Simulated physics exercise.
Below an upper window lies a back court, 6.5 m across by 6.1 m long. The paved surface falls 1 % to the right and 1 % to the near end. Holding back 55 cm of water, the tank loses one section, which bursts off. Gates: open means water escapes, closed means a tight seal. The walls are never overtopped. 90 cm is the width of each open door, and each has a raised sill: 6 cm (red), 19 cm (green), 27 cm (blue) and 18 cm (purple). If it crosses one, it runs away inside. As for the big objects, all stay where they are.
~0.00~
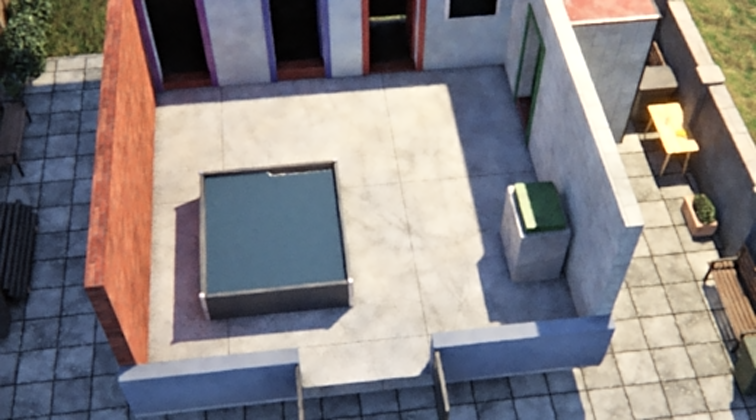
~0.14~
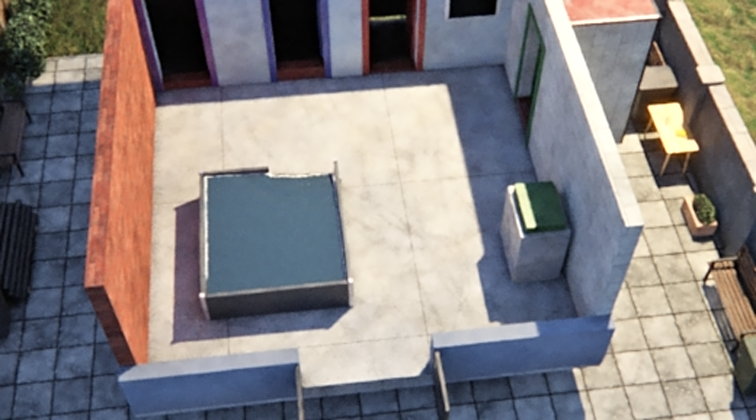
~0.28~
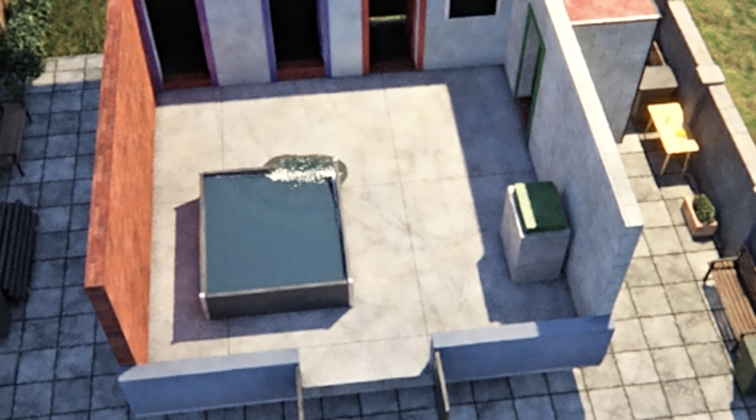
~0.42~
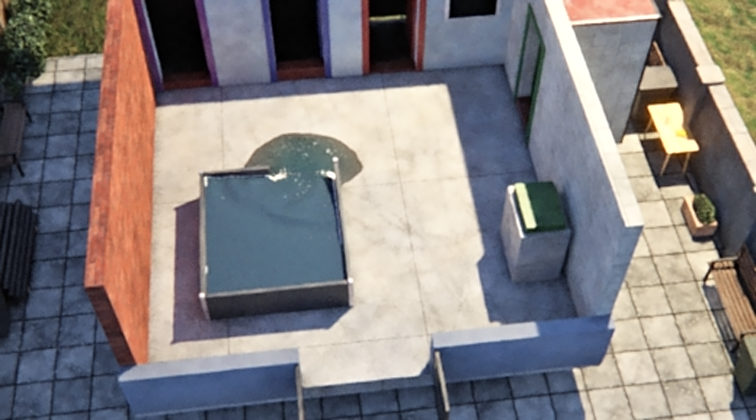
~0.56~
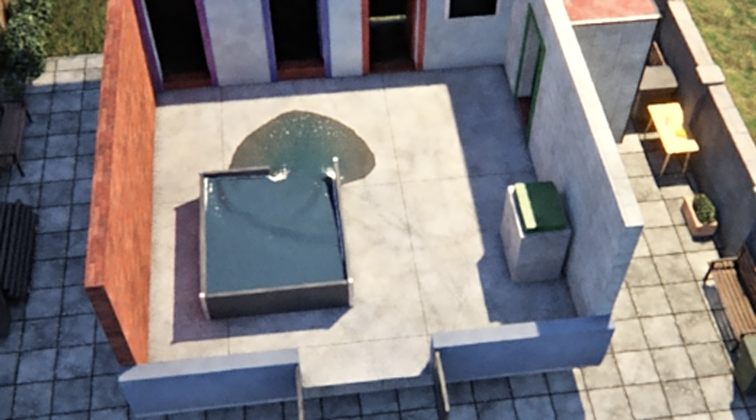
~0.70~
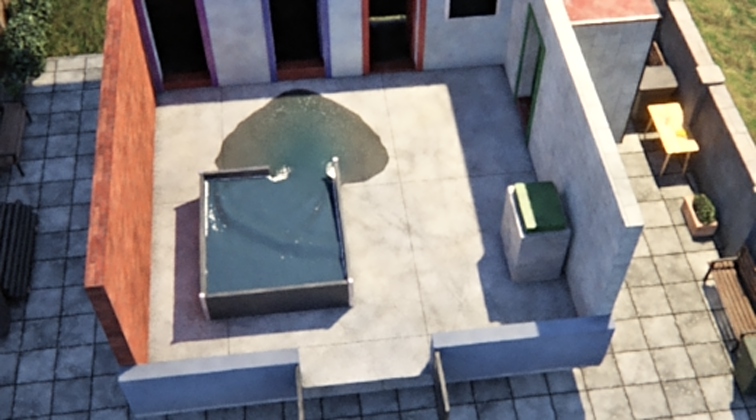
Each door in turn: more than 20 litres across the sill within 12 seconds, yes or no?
Answers: Red door, yes; green door, no; blue door, no; purple door, no.
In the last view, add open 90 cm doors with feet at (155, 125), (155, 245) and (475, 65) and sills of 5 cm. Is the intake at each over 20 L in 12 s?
Per doorway, in order: Sufficient / insufficient / sufficient.
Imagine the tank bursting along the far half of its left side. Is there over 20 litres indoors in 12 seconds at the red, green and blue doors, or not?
Then red does not exceed it, green does not exceed it, blue does not exceed it.
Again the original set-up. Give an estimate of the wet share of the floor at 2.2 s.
Around 30 per cent wet.
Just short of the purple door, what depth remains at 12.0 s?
Close to 4.0 cm of depth.
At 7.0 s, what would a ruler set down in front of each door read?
Readings (cm): Red = 8; green = 13; blue = 11; purple = 9.
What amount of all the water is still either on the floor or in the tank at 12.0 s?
Still there: Roughly 88 %.
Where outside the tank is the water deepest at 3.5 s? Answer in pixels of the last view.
Look around (495, 77).
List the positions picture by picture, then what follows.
The tank at (273, 228) is whole and still, 55 cm deep, in the first picture.
The front is at a hidden place, 0.6 m from the gap on the tank's far side; 0.2 m2 of floor is under water; 55 cm left at the back of the tank, in the second picture.
Water pours out on the tank's far side and has run 0.8 m, to (277, 161); typically 9 cm deep outside, 55 cm at the tank's back, in the third picture.
The front is at (285, 137), 1.2 m from the gap on the tank's far side; 1.7 m2 of floor is under water; 55 cm left at the back of the tank, in the fourth picture.
The front is at (293, 114), 1.8 m from the gap on the tank's far side; 2.8 m2 of floor is under water; 55 cm left at the back of the tank, in the fifth picture.
The front is at (308, 94), 2.3 m from the gap on the tank's far side; 3.9 m2 of floor is under water; 55 cm left at the back of the tank, in the sixth picture.
After 1.4 s water covers 20 % of the floor and is deepest (32 cm) near (314, 182); red door not reached, green door not reached, blue door 25 cm at the sill, 0 L in, purple door not reached.
After 2.2 s water covers 30 % of the floor and is deepest (28 cm) near (314, 182); red door 16 cm at the sill, 16 L in, green door not reached, blue door 26 cm at the sill, 0 L in, purple door 10 cm at the sill, 0 L in.
After 3.5 s water covers 40 % of the floor and is deepest (26 cm) near (495, 77); red door 12 cm at the sill, 54 L in, green door 11 cm at the sill, 0 L in, blue door 18 cm at the sill, 0 L in, purple door 14 cm at the sill, 1 L in.
After 7.0 s water covers 80 % of the floor and is deepest (18 cm) near (536, 221); red door 8 cm at the sill, 84 L in, green door 13 cm at the sill, 0 L in, blue door 11 cm at the sill, 0 L in, purple door 9 cm at the sill, 2 L in.
After 12.0 s water covers 95 % of the floor and is deepest (14 cm) near (536, 221); red door 5 cm at the sill, 89 L in, green door 10 cm at the sill, 0 L in, blue door 6 cm at the sill, 0 L in, purple door 4 cm at the sill, 2 L in.
